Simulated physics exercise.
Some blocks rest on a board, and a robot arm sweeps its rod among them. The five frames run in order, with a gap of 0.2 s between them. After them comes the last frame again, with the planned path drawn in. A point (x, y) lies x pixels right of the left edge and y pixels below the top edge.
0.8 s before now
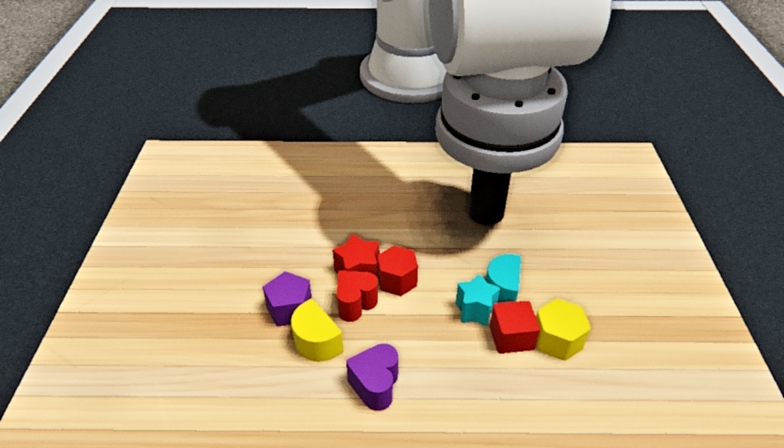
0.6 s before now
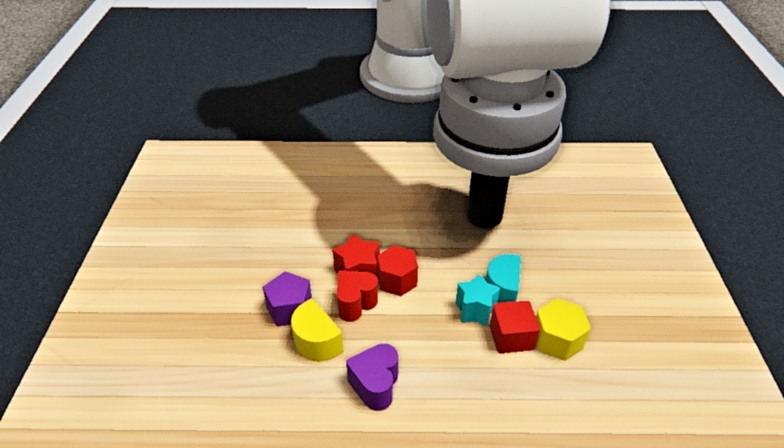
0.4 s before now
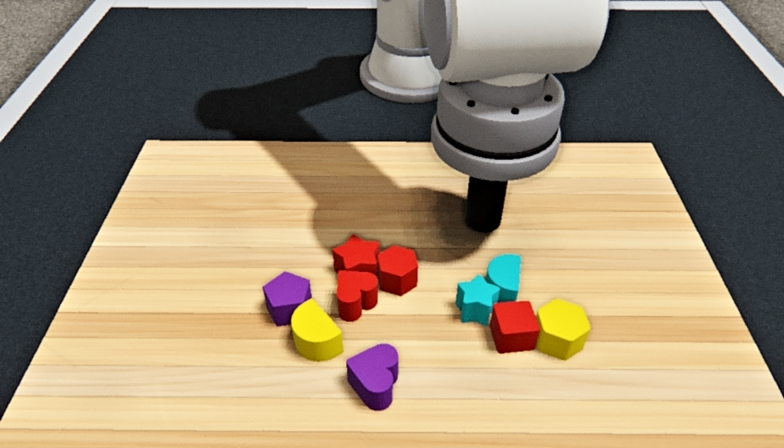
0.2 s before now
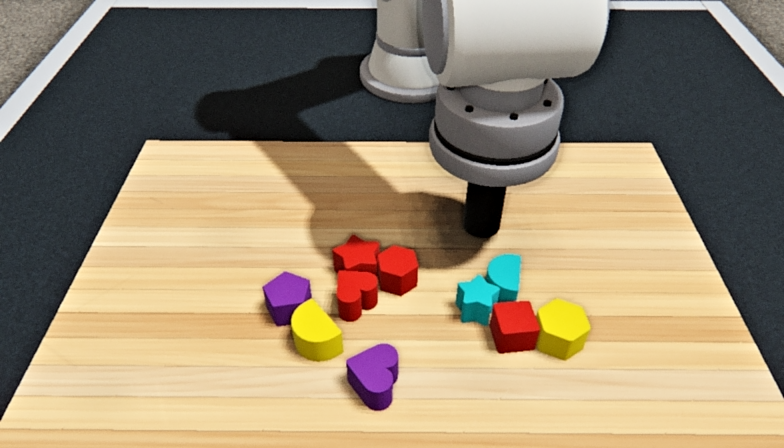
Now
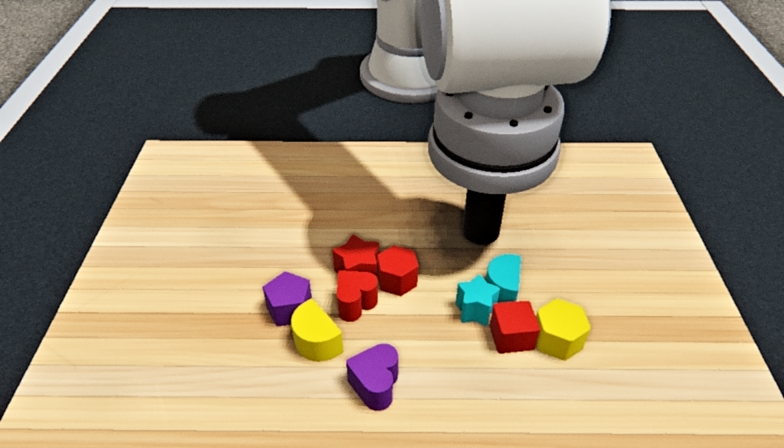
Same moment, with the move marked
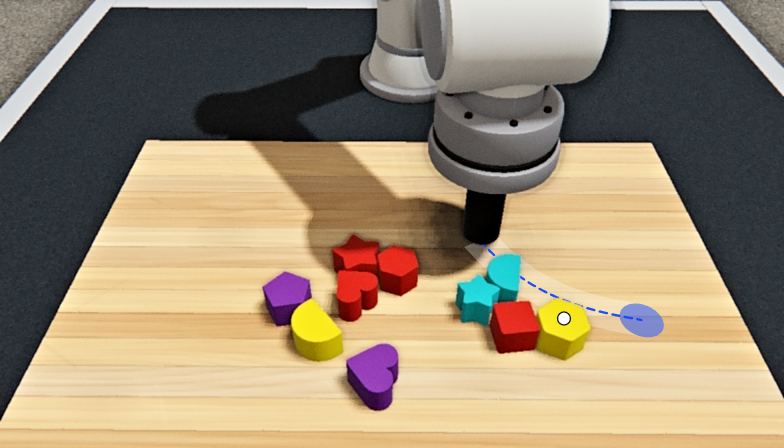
A robot arm's black rod hangs over a pale wooden board on a dark surface, seen from above and in front by a still camera. Red blocks cluster near the centre, with purple and yellow ones to the left and below, and turquoise, red and yellow ones to the right. The rod edges slightly toward the viewer and a touch left, while every block stays still.
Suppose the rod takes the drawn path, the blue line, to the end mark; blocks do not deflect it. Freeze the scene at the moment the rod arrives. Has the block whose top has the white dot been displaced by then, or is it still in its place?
The block whose top has the white dot keeps its place.
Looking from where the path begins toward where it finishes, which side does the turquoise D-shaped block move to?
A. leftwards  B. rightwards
I'll go with B - rightwards.
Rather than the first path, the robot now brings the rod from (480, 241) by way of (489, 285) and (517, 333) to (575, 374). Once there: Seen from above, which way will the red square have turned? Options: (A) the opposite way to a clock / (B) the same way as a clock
Answer: B.
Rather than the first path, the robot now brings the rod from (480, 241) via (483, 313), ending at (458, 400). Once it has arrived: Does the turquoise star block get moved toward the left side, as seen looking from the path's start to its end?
No.
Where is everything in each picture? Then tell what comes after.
The first frame shows rod tip at (486, 214); block tops, turquoise star block at (478, 290); turquoise D-shaped block at (506, 270); red square at (516, 316); yellow six-sided block at (564, 318).
The second frame shows rod at (484, 217); blocks unchanged.
The third frame shows rod at (483, 221); blocks unchanged.
The fourth frame shows rod at (481, 226); blocks unchanged.
The fifth frame shows rod at (481, 232); turquoise star block at (478, 290); turquoise D-shaped block at (506, 270); red square at (516, 316); yellow six-sided block at (564, 318).
Path on the board, from (480, 241) via (519, 276) and (575, 304), ending at (642, 320); the dot is on the yellow six-sided block.
What follows on the original path. One third of the way, rod at (521, 268); turquoise star block at (476, 293), turned 20° clockwise; turquoise D-shaped block at (516, 286), turned 30° clockwise; red square at (516, 323).
Two thirds of the way, rod at (579, 296); turquoise star block at (476, 293), turned 20° clockwise; turquoise D-shaped block at (522, 293), turned 60° clockwise; red square at (516, 325).
At the end, rod at (645, 312); turquoise star block at (476, 293), turned 20° clockwise; turquoise D-shaped block at (522, 293), turned 60° clockwise; red square at (516, 325); yellow six-sided block in place.
